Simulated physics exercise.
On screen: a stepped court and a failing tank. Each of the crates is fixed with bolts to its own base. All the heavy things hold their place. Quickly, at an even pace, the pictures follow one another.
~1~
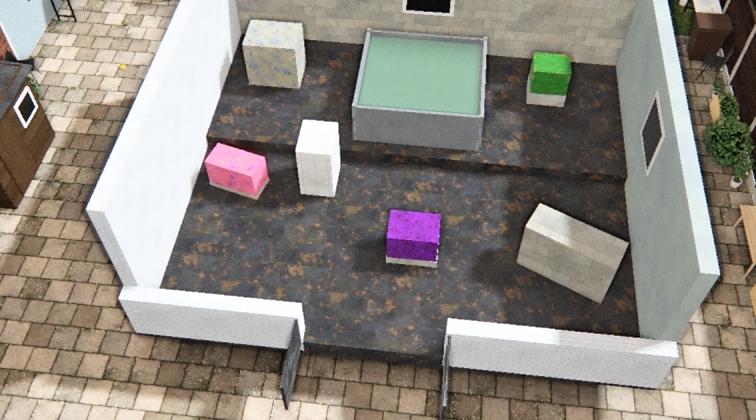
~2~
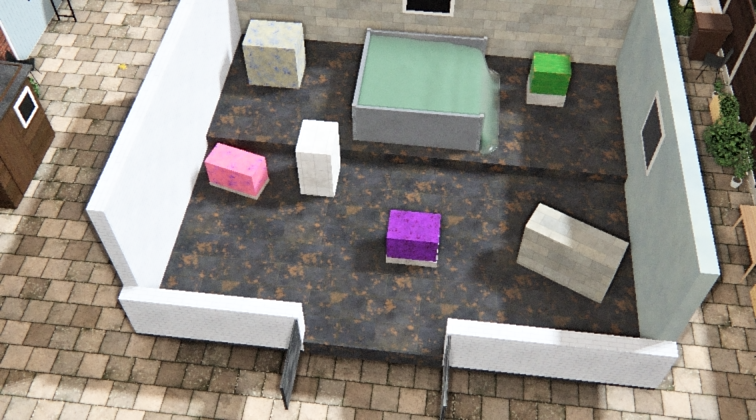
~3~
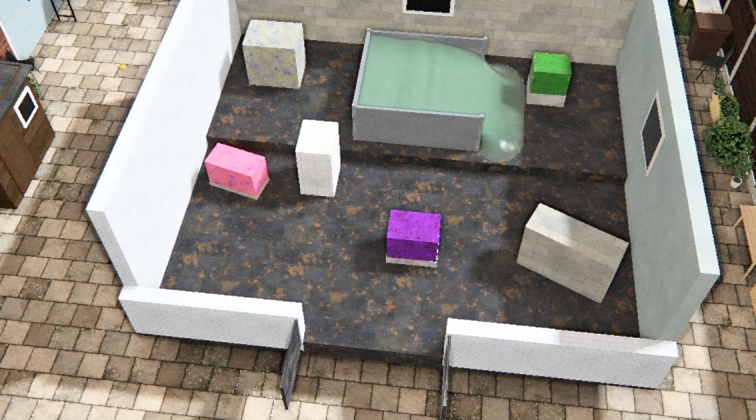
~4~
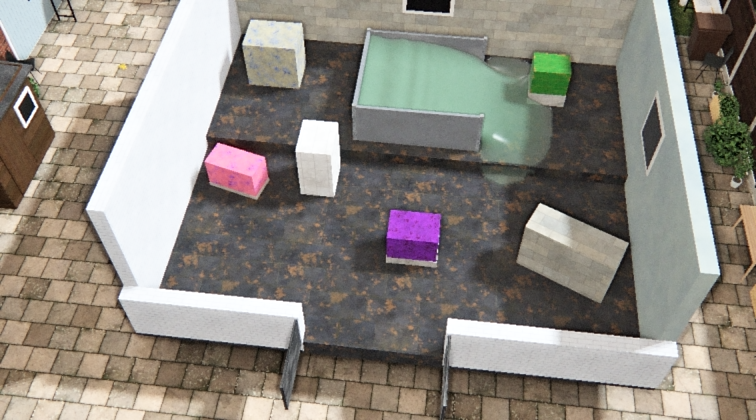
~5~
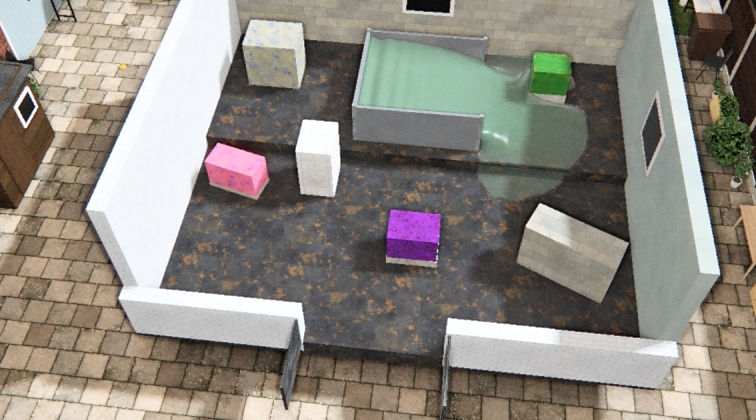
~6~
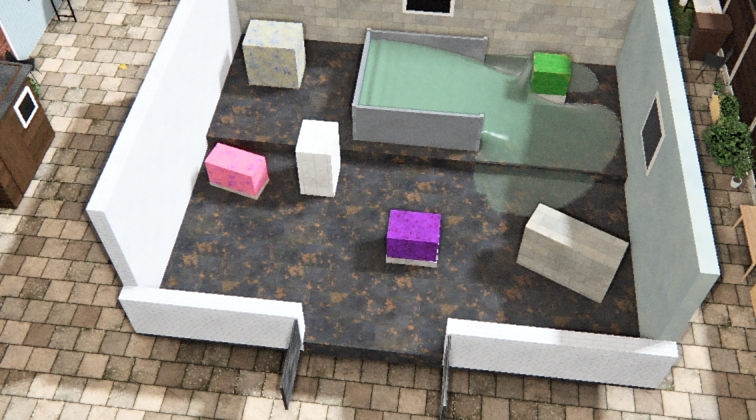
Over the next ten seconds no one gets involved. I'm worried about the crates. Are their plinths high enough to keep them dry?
In order: Most likely the green crate gets water on it, most likely the purple crate gets water on it, most likely the pink crate gets water on it.
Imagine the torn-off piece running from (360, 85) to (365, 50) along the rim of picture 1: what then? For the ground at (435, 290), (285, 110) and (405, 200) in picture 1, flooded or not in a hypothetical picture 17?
Untouched, soaked, untouched.
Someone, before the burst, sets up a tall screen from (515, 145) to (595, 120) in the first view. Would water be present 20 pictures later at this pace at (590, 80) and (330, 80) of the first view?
Reached, untouched.
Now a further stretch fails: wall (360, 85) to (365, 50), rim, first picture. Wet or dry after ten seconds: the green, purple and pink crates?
Here's how it goes: The green crate is left untouched, the purple crate is left untouched, and the pink crate is swamped.
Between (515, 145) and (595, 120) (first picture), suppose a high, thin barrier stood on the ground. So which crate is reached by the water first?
The green-painted one.
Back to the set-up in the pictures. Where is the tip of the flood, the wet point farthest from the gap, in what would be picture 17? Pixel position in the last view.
I'd go with roughly (632, 364).
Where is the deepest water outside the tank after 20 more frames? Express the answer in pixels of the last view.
Deepest spot: Near (601, 273).
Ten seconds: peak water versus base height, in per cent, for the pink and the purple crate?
Peak levels: Approx. 170 % then 170 %.
A moment on, water covers 25 % of the floor; the green crate water round its plinth, the purple crate not reached, the pink crate not reached.
Next, water covers 30 % of the floor; the green crate water round its plinth, the purple crate not reached, the pink crate not reached.
Then, water covers 45 % of the floor; the green crate water round its plinth, the purple crate not reached, the pink crate not reached.
Later, water covers 80 % of the floor; the green crate water round its plinth, the purple crate water round its plinth, the pink crate water round its plinth.
In the end, water covers 90 % of the floor; the green crate was topped, the purple crate was topped, the pink crate was topped.
